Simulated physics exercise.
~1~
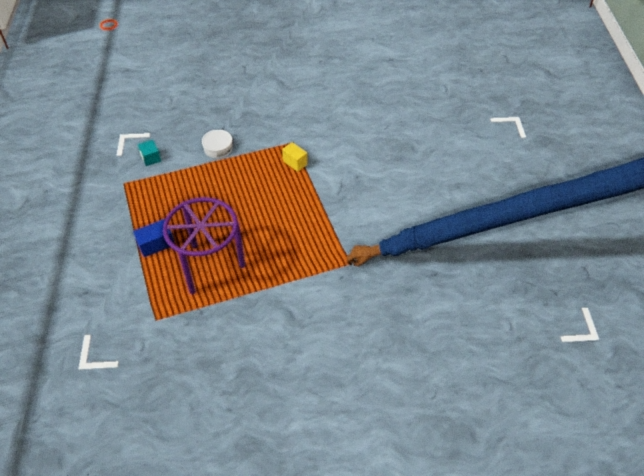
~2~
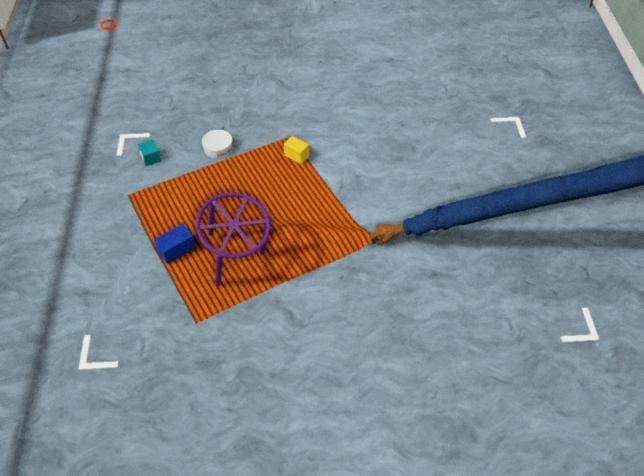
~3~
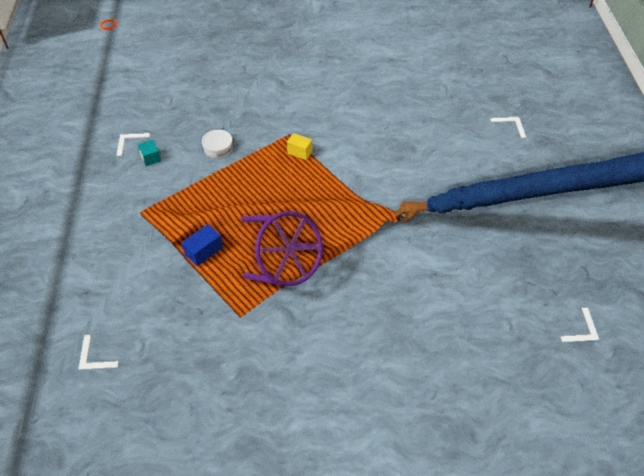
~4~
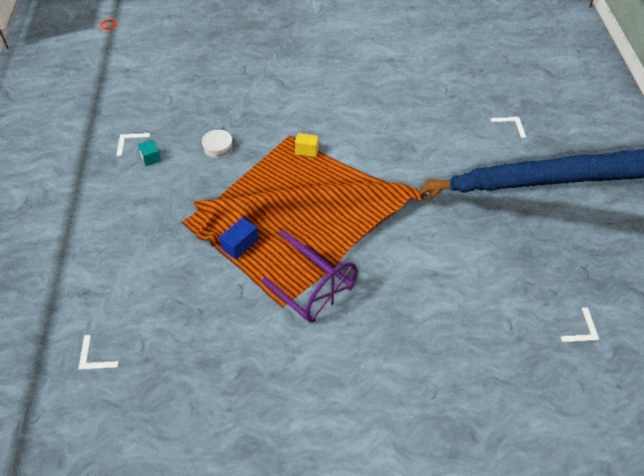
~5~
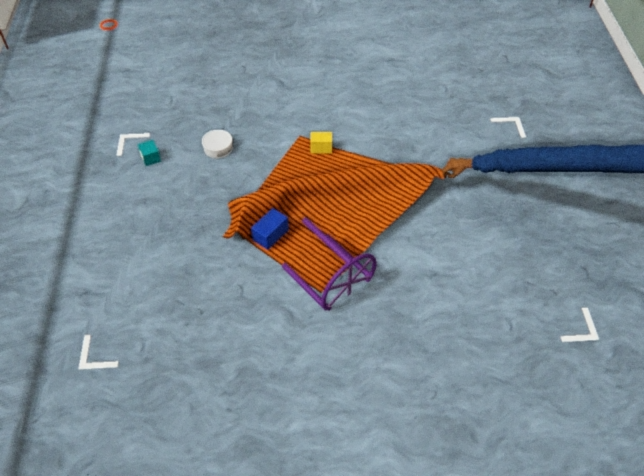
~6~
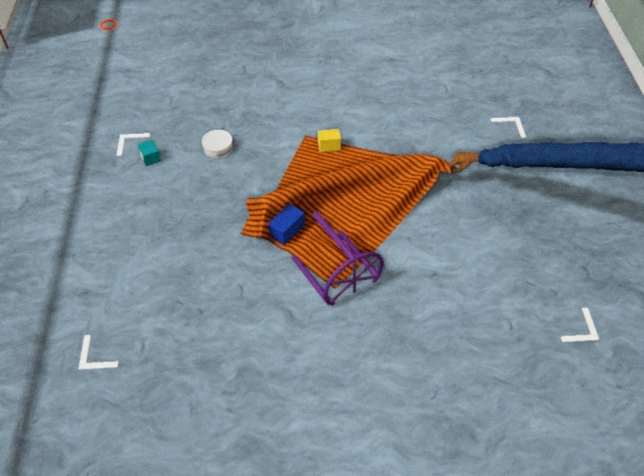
On a blue-grey floor, a blue-sleeved arm dragged an orange striped rug to the right by its corner, carrying a blue crate along and nudging a yellow one, while a purple stool toppled over and ended up lying beside the bunched-up fabric.
